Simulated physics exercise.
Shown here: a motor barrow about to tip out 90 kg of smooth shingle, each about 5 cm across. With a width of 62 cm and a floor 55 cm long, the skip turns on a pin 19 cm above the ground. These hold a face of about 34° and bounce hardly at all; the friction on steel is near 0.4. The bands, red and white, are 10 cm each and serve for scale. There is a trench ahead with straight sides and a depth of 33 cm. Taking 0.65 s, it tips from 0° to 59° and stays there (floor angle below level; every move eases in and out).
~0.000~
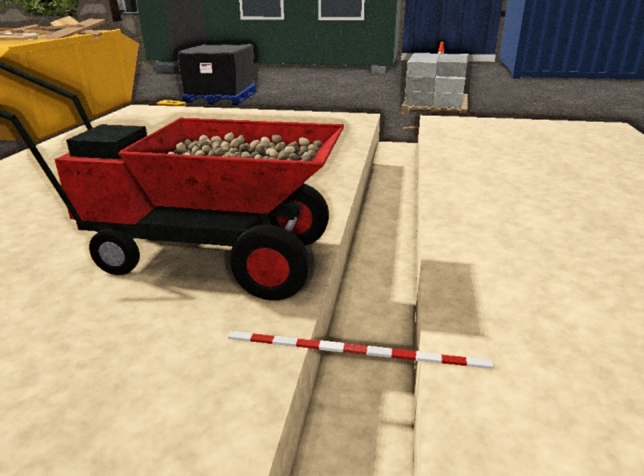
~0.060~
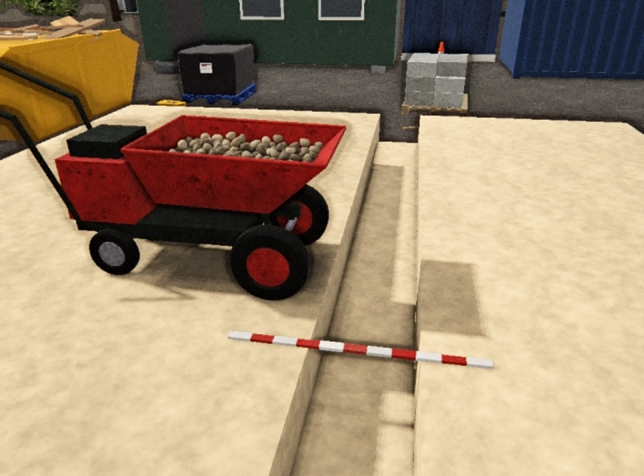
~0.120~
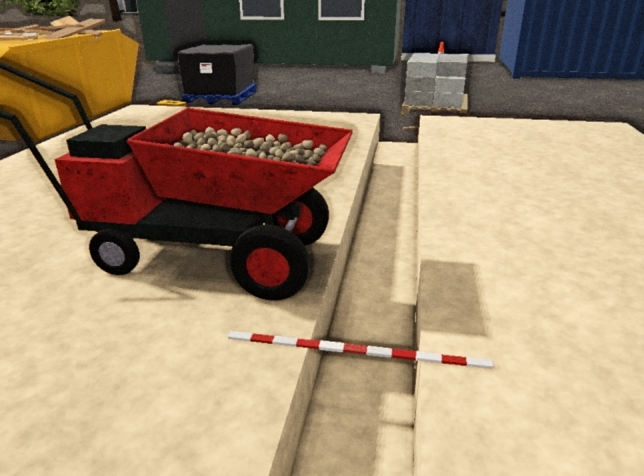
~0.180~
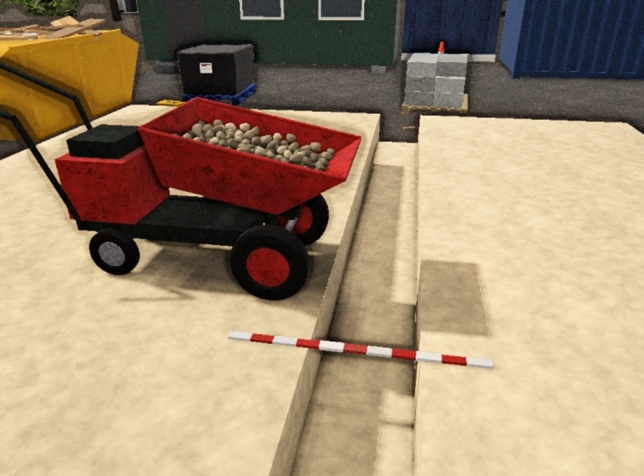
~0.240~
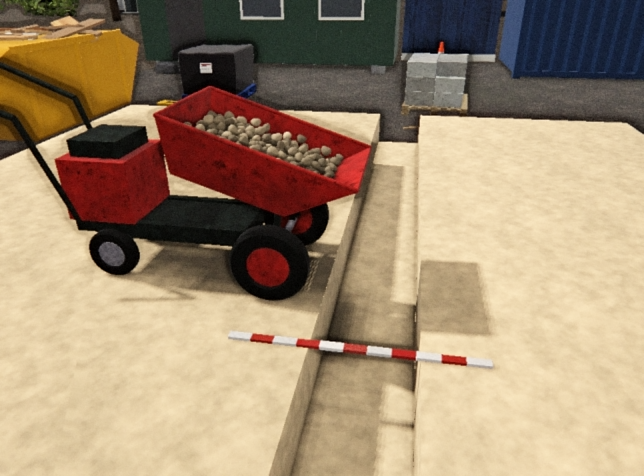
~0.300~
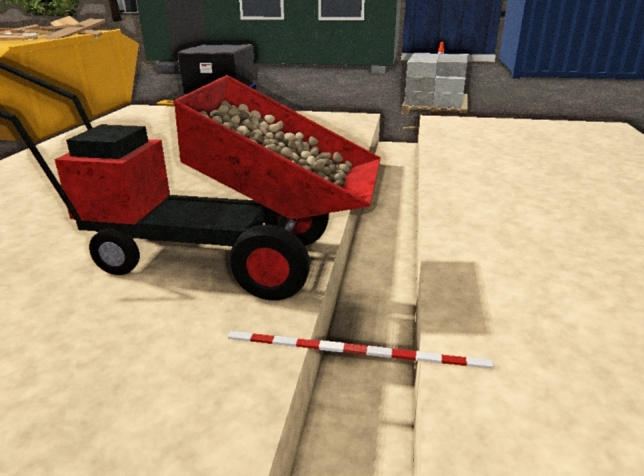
The clip opens on a small machine with black wheels and a red skip full of rounded stones, standing beside a straight trench crossed by a red and white banded pole. The skip starts almost level, then its left end rises steadily while its right lip dips and reaches over the trench edge.
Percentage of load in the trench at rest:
31 %.
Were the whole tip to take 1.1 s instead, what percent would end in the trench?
Probably about 40 in a hundred.
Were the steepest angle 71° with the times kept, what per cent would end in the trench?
It would come to about 35 percent.
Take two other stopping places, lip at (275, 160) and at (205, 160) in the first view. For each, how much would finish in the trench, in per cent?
That gives roughly 80 per cent and roughly 90 per cent.
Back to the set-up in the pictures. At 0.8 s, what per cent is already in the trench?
At that moment: Approx. 10 %.
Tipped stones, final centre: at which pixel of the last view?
Around (455, 279).
After 0.5 s the floor is at 50°; 100 % in the skip; the foremost stones are at (366, 215).
After 0.8 s the floor is at 59°; 90 % in the skip, 8 % in the trench, 2 % past the trench; the foremost stones are at (433, 270).
After 1.1 s the floor is at 59°; 31 % in the skip, 8 % in the trench, 61 % past the trench; the foremost stones are at (559, 286).
After 3.0 s the floor is at 59°; 0 % in the skip, 31 % in the trench, 69 % past the trench; the foremost stones are past the picture's edge.
